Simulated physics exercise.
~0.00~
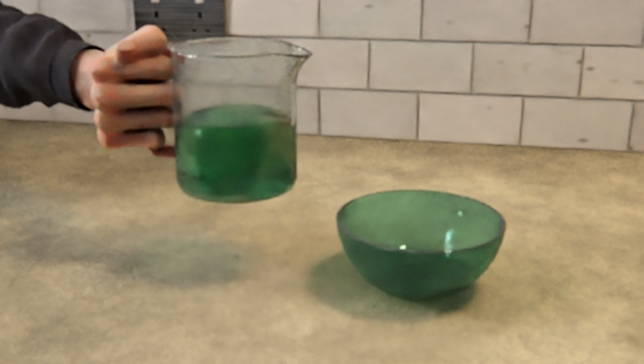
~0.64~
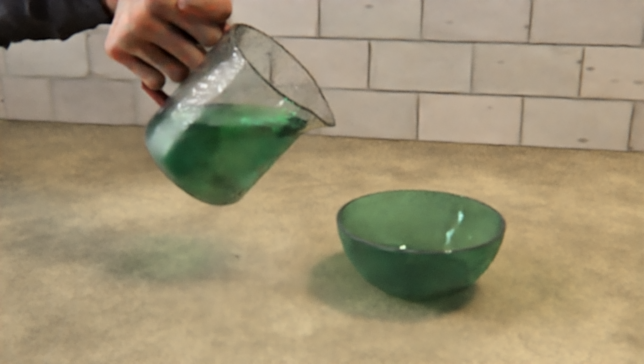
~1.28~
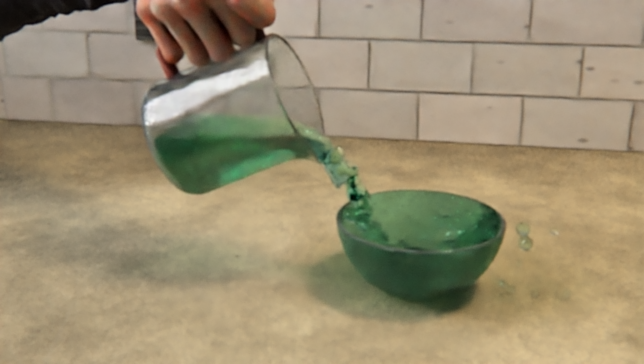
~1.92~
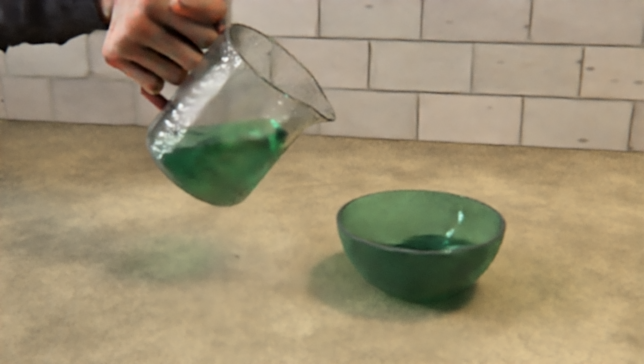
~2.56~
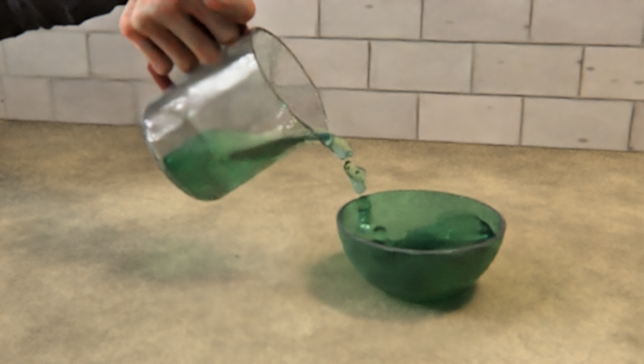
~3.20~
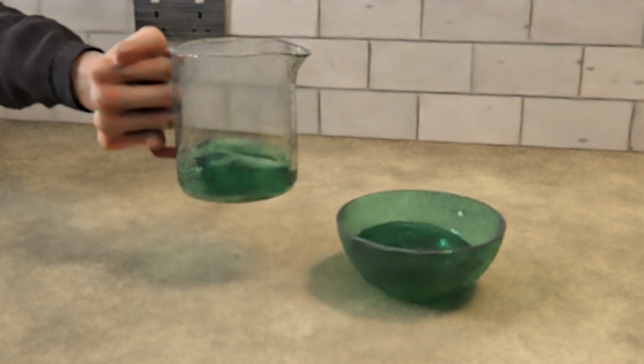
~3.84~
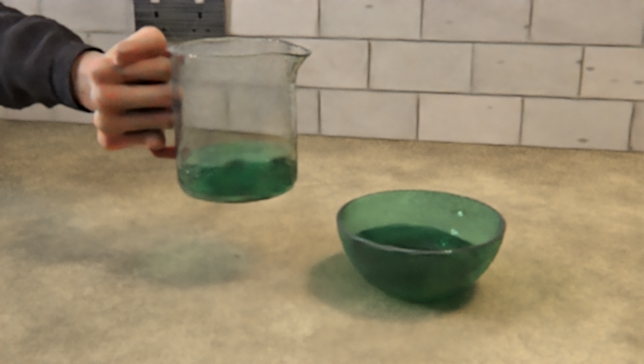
On a beige countertop before a white tiled wall, a hand tilts a clear pitcher of green liquid, pouring into a green bowl, eases back, then tips and pours again before levelling it, leaving some liquid in both vessels.
